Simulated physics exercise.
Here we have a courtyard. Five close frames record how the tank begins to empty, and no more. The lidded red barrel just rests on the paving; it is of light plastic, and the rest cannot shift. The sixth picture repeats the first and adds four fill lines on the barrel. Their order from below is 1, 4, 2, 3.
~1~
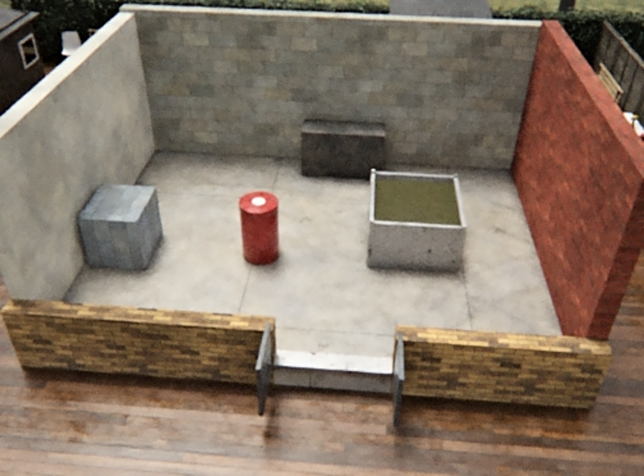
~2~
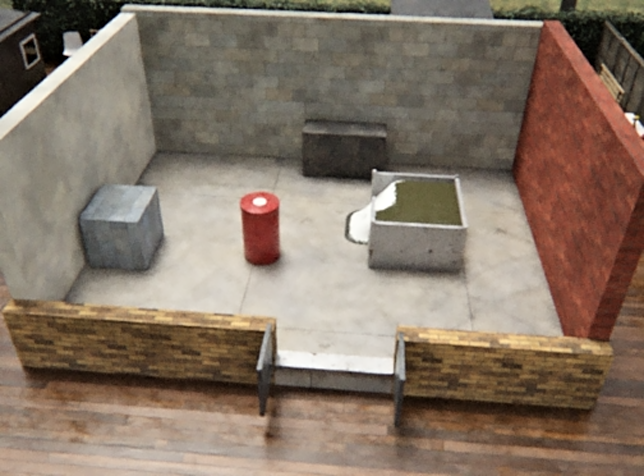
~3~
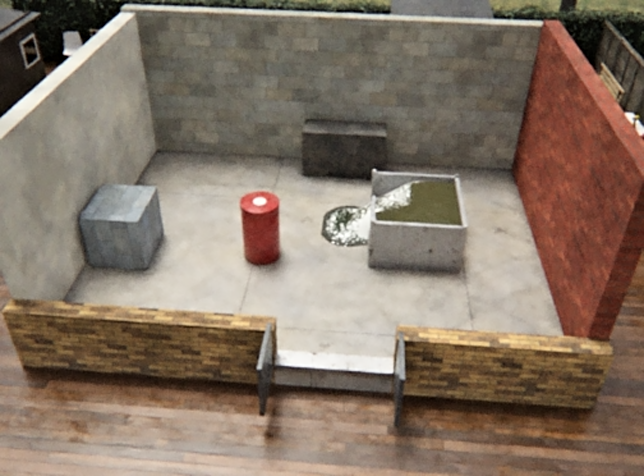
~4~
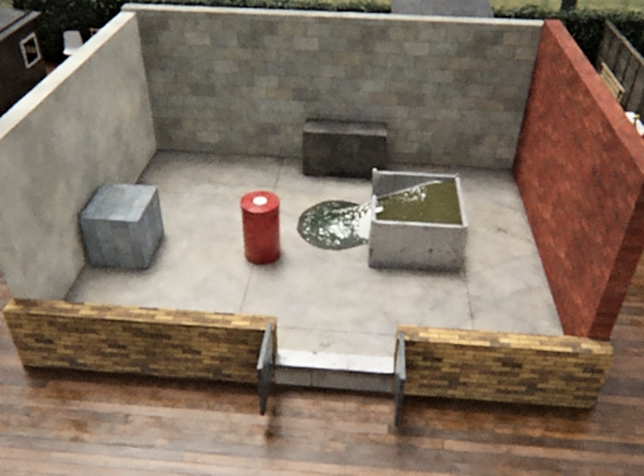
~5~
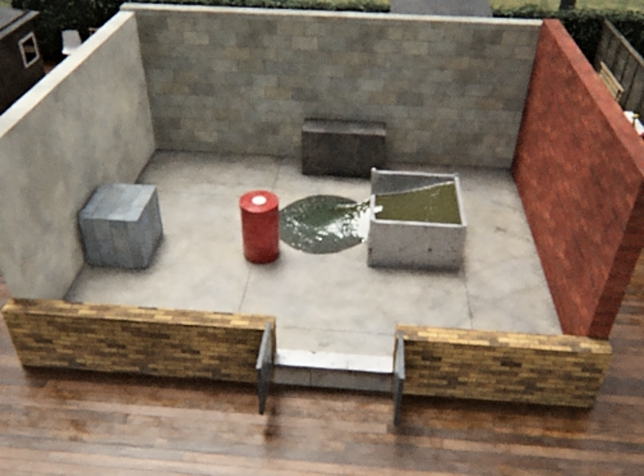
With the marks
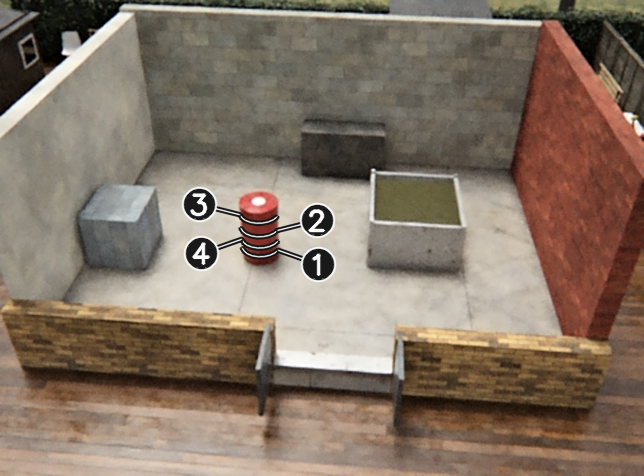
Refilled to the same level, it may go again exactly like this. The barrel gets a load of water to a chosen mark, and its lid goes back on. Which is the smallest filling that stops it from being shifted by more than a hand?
I would pick mark 1.
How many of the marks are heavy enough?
All of the four.
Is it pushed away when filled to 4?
No, that is safe.
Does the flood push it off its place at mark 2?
No.
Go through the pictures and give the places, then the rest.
The first picture shows lid of the red barrel at (259, 202); tank full, its middle at (415, 203); open gate at (335, 324).
In the second picture, 1 % of the ground wet, in view closest to the barrel at (353, 232).
In the third picture, 2 % of the ground wet, in view closest to the barrel at (331, 234).
In the fourth picture, 4 % of the ground wet, in view closest to the barrel at (313, 241).
The fifth picture shows lid of the red barrel at (259, 201); 6 % of the ground wet, in view closest to the barrel at (291, 238).
On the marked copy, 1 at (258, 256); 2 at (257, 236); 3 at (256, 223); 4 at (257, 247); from the bottom up 1, 4, 2, 3.
Choosing 1, it does not move.
Choosing 2, it does not move.
Choosing 3, it does not move.
Choosing 4, it does not move.
